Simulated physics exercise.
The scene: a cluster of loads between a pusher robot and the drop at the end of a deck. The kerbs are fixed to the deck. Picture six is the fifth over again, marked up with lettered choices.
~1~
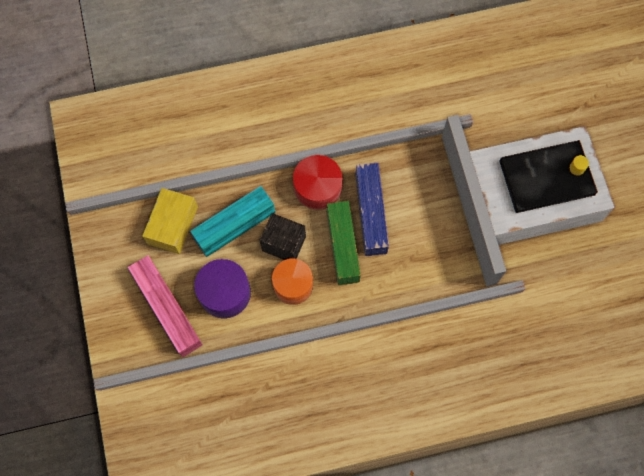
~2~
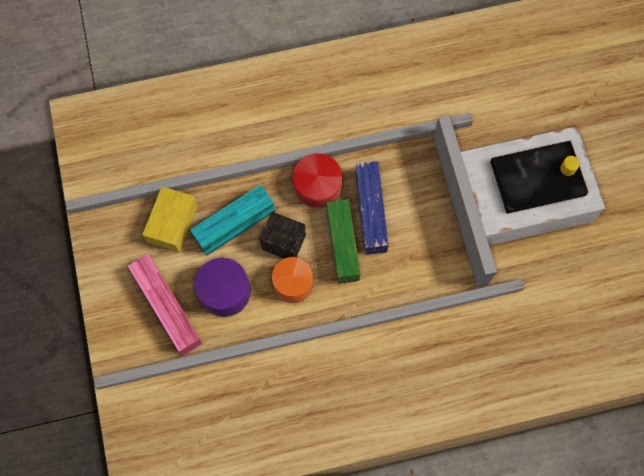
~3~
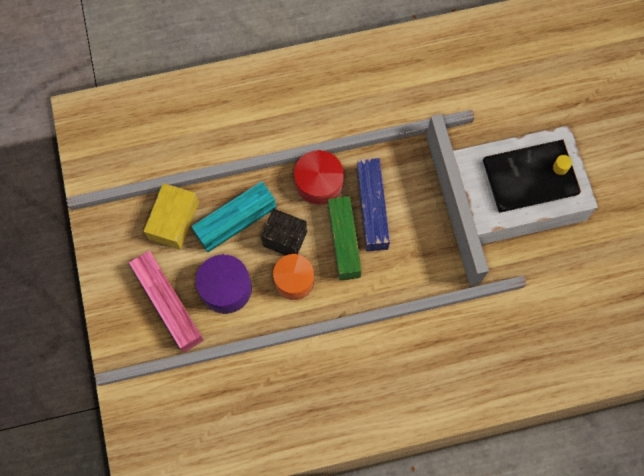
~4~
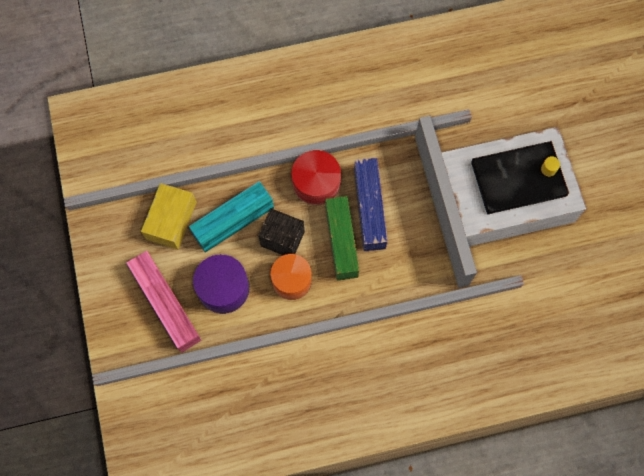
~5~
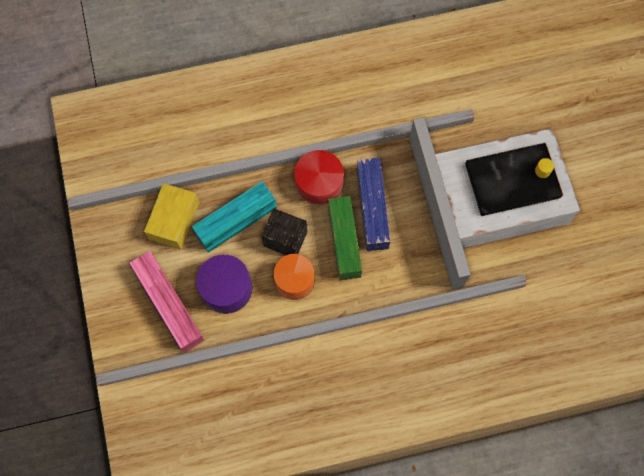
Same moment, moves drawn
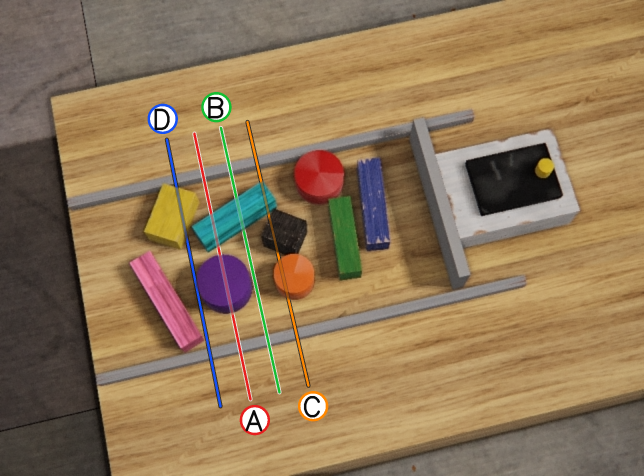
A pale wooden deck lies over grey floor tiles, seen from high above at a slight tilt. Between two grey rails sit a yellow block, turquoise, pink, green and blue bars, a small black block, and red, purple and orange round pieces, with a white-and-black robot at right. The robot slides its grey crossbar slowly left toward the untouched, still pieces, while the view shakes very slightly.
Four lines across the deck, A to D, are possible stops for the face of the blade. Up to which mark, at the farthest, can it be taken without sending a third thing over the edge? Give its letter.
No third one falls up to D.
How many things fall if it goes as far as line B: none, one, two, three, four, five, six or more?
In all, none.
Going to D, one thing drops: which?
The pink stick.
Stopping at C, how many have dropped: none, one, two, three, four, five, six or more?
By then, none.
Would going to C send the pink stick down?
No.
On the marked copy, A at (221, 260); B at (249, 254); C at (277, 248); D at (193, 267).
Taking D. A third of the way, robot (419, 200); turquoise stick (230, 220); red canister (286, 185).
Two thirds of the way, robot (330, 220); pink stick (121, 316); purple canister (158, 304).
When it is over, robot (260, 236); pink stick over the edge; purple canister (91, 326); one fallen.
As for the rest, A is within the limit but short; B is within the limit but short; C is within the limit but short.
